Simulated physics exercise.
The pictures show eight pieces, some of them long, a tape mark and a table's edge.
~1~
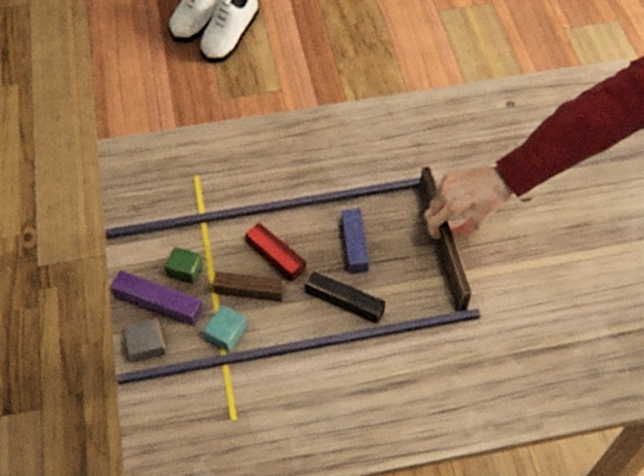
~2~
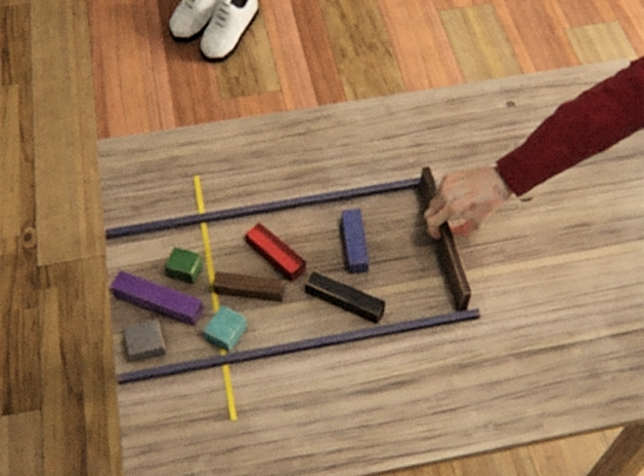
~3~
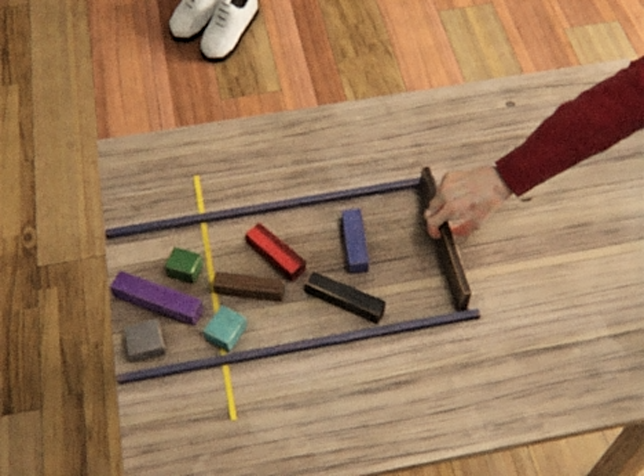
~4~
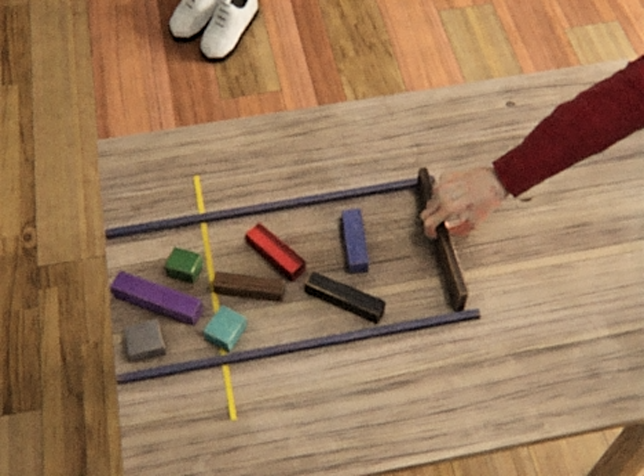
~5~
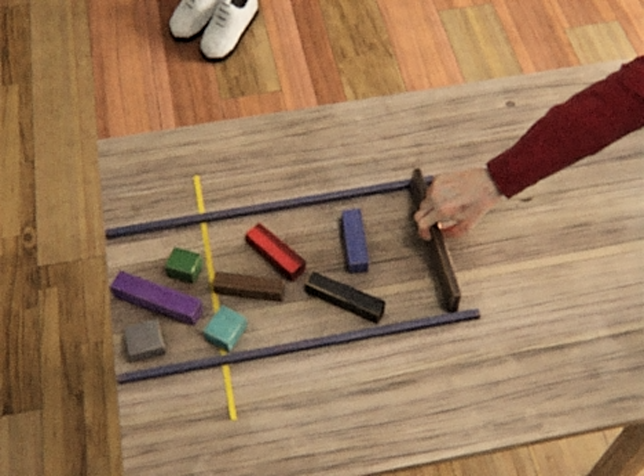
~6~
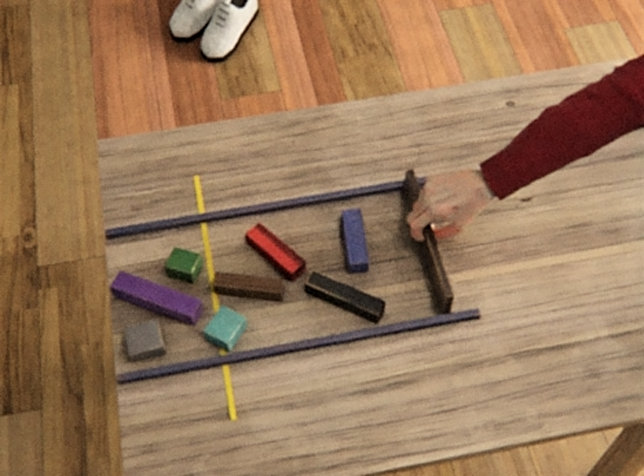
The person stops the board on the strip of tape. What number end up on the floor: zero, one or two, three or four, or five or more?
Here the number that fall off is zero.
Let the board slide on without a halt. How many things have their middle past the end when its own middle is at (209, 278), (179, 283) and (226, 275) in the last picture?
The counts: 0, 2 and 0.
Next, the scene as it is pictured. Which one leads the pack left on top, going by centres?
It is the grey block.
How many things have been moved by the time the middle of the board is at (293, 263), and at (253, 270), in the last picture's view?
By then 4, and 5.
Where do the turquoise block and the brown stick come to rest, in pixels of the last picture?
Near (162, 348) and (174, 314).
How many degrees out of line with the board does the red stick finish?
Near 0 degrees.
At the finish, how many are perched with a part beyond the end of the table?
That would be 2.
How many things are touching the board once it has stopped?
It touches 2.
Early on, none off yet; grey block at rest near (145, 340); purple bar at rest near (157, 298); green block at rest near (184, 265).
Finally, the number that fall off is zero.
